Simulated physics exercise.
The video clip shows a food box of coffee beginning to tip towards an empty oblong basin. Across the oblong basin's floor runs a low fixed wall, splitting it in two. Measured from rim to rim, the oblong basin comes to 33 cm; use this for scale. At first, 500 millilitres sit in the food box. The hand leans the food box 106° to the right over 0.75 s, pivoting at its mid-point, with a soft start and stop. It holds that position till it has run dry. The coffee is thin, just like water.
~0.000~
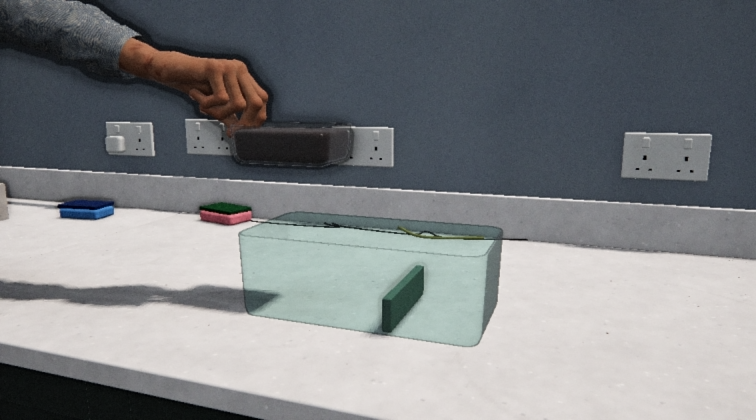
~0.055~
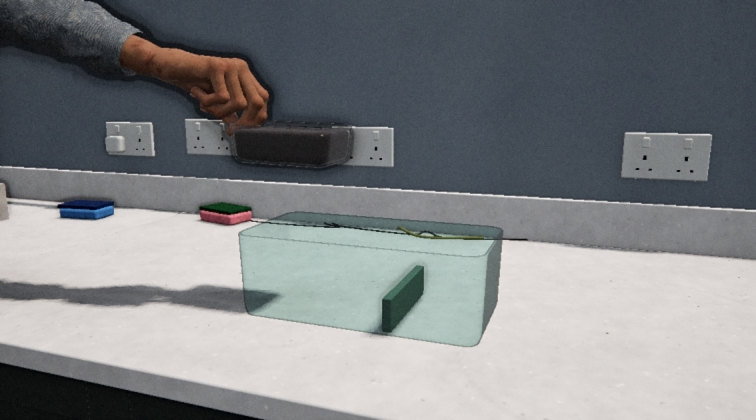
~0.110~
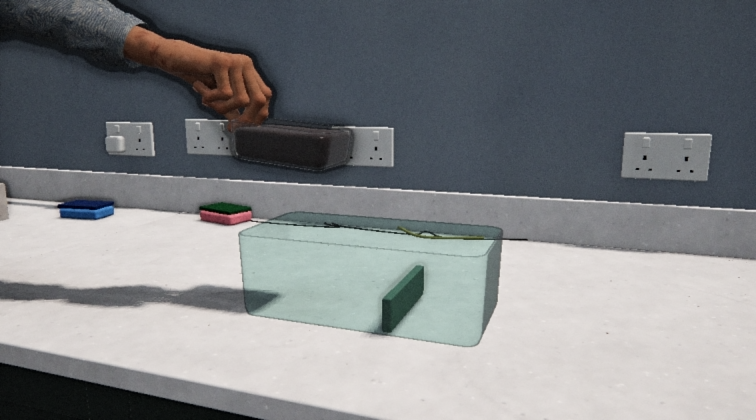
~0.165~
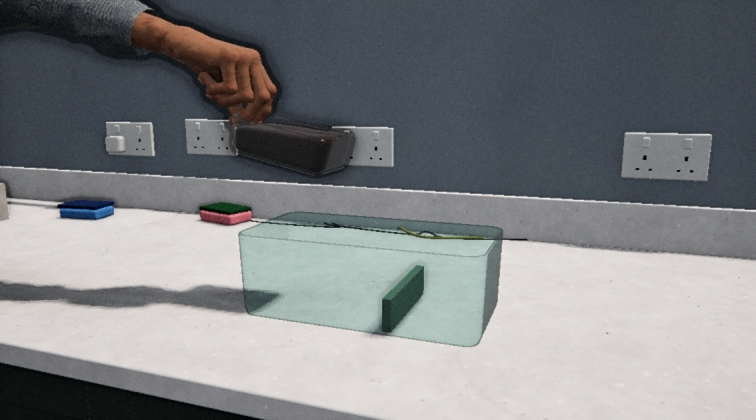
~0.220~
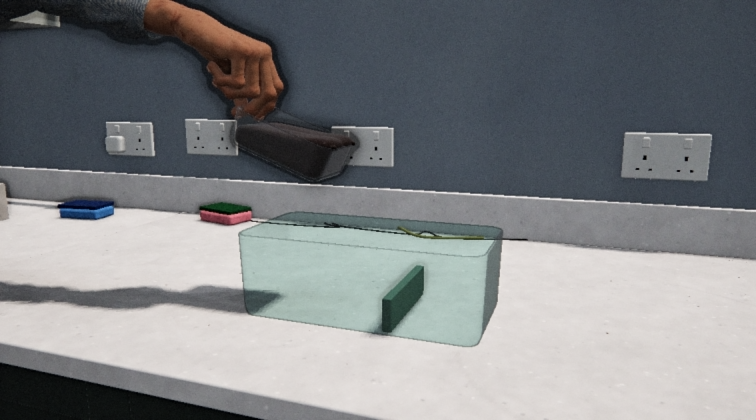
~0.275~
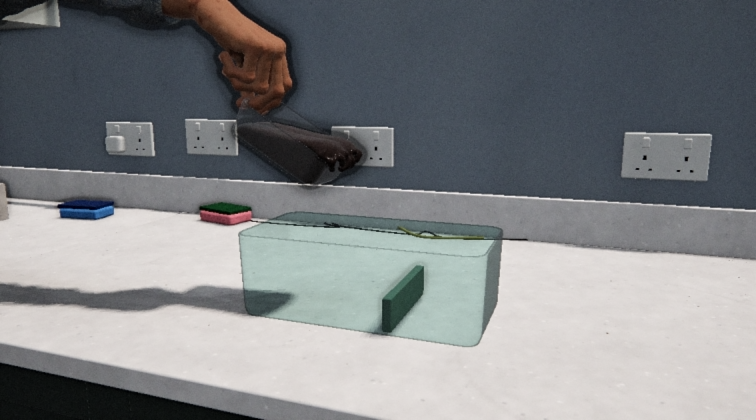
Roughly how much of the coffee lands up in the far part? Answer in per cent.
Around 4 %.
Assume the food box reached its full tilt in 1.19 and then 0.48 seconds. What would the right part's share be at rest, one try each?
Result: 5 per cent, then 10 per cent.
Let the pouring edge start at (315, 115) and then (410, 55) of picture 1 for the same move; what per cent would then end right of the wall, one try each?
It comes to 5 per cent, and then 75 per cent.
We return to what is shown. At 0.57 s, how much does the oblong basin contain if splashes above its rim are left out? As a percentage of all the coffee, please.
74 %, roughly.
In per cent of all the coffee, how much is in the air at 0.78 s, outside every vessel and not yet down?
Something like 4 per cent is in the air then.
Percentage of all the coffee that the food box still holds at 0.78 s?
I'd say some 1 per cent remains.
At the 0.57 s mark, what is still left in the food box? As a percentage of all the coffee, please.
I'd estimate some 5 % remains.
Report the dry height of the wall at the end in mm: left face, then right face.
The left comes to roughly 30 mm and the right to roughly 44 mm.
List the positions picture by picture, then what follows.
It leans 0°; its right rim is at (340, 127); the coffee meets the walls at (250, 130) and (341, 132); the oblong basin's rim runs from (265, 223) to (495, 243); the wall's top is at (405, 282), in the first frame.
It leans 1°; its right rim is at (341, 129); the coffee meets the walls at (250, 129) and (341, 133), in the second frame.
It leans 6°; its right rim is at (342, 133); the coffee meets the walls at (251, 128) and (342, 135), in the third frame.
It leans 12°; its right rim is at (342, 139); the coffee meets the walls at (252, 127) and (343, 137), in the fourth frame.
It leans 21°; its right rim is at (342, 148); the coffee meets the walls at (253, 125) and (343, 145); 5 per cent is over the edge, in the fifth frame.
It leans 31°; its right rim is at (341, 158); the coffee meets the walls at (253, 124) and (333, 147); 13 per cent is over the edge, in the sixth frame.
After 0.57 s the tilt is 91° and 5 per cent is still to pour, 74 is left of the wall and 0 right of it.
After 0.78 s the tilt is 106° and 1 per cent is still to pour, 93 is left of the wall and 3 right of it.
After 1.01 s the tilt is 106° and 0 per cent is still to pour, 95 is left of the wall and 4 right of it.
After 1.25 s the tilt is 106° and 0 per cent is still to pour, 95 is left of the wall and 4 right of it.
In the end 95 per cent lies left of the wall, 4 right of it and 2 outside.
